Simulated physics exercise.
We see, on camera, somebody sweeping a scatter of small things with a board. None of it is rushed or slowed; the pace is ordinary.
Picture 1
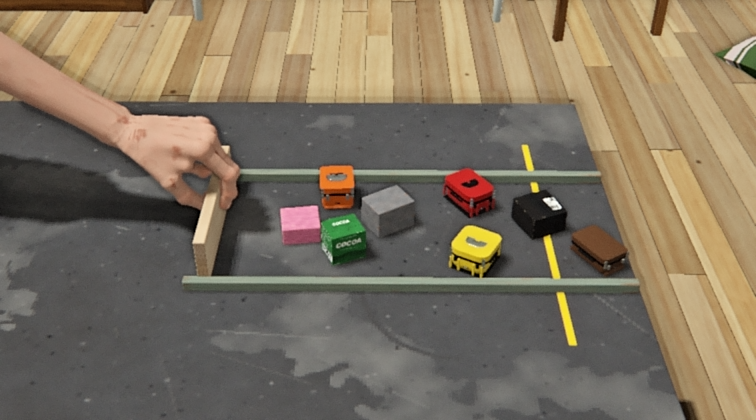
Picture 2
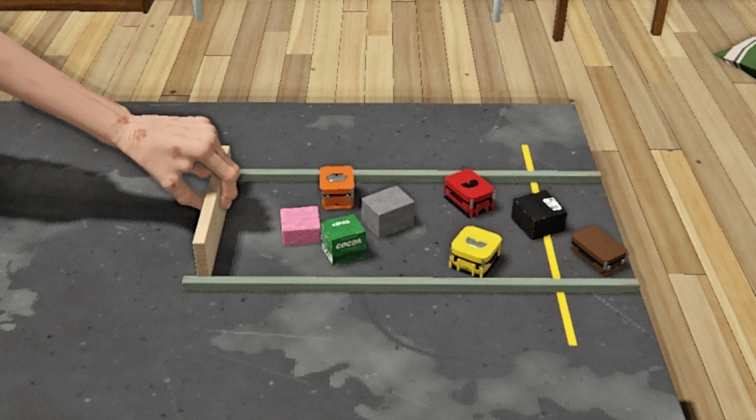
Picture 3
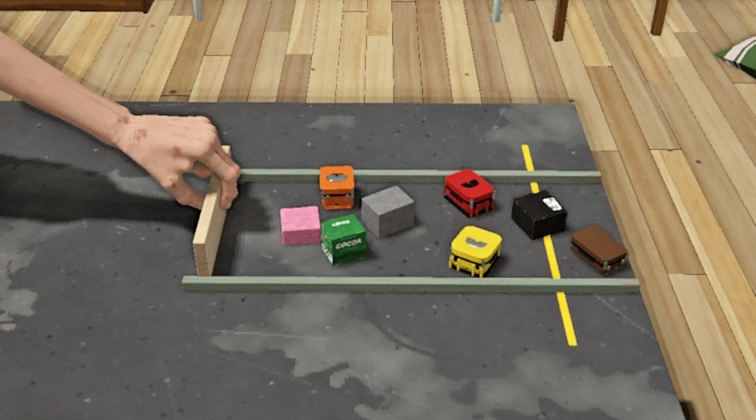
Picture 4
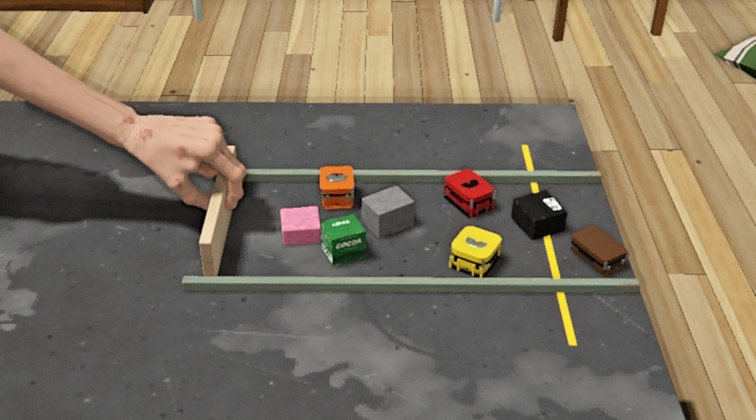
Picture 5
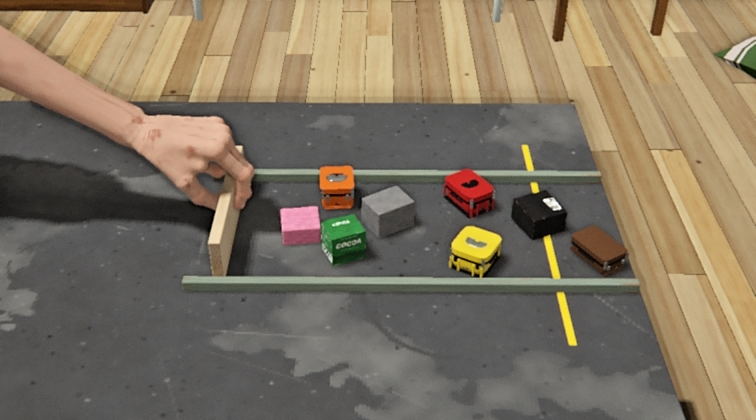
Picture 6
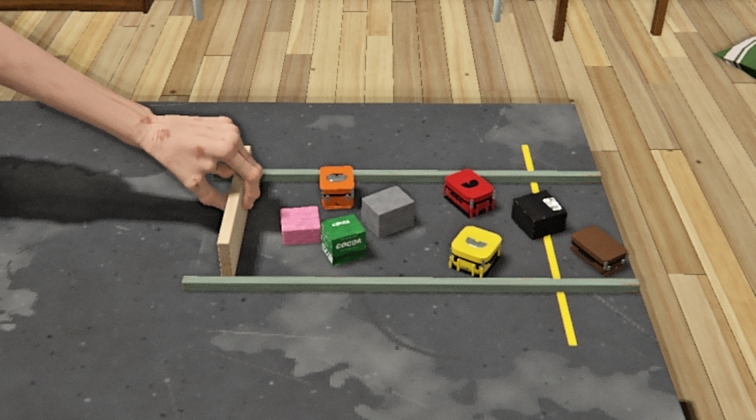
A hand sliding a wooden board slightly rightward between two rails toward scattered small cases and blocks, which stay still.
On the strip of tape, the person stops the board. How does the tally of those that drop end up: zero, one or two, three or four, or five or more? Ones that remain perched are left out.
The push is going to clear one or two off the end.
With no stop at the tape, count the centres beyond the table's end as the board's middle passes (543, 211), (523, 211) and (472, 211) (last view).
The counts are 2, 0 and 0, in that order.
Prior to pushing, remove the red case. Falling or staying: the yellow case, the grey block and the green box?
Yellow case: Still up; grey block: Still up; green box: Still up.
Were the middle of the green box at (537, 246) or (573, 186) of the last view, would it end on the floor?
Well, place by place the object keeps its place and then does not stay.
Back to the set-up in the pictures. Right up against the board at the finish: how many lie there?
So the total is 3.
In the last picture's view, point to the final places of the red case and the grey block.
First object: (590, 184); second object: (589, 206).
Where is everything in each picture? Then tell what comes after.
The first frame shows brown case (598, 251); black box (539, 214); red case (469, 193); board (215, 210); tape (545, 231).
The second frame shows black box (539, 215); board (215, 210).
The third frame shows red case (469, 193); orange case (337, 189).
The fourth frame shows brown case (598, 252); yellow case (475, 252).
The fifth frame shows black box (539, 215); pink block (301, 226).
The sixth frame shows brown case (598, 252); black box (539, 215); red case (469, 193); board (237, 210); tape (545, 231).
A little later, none off yet; brown case at rest near (598, 252); black box at rest near (539, 215); red case at rest near (469, 193).
When it is over, the number that fall off is one or two; down, black box and brown case.
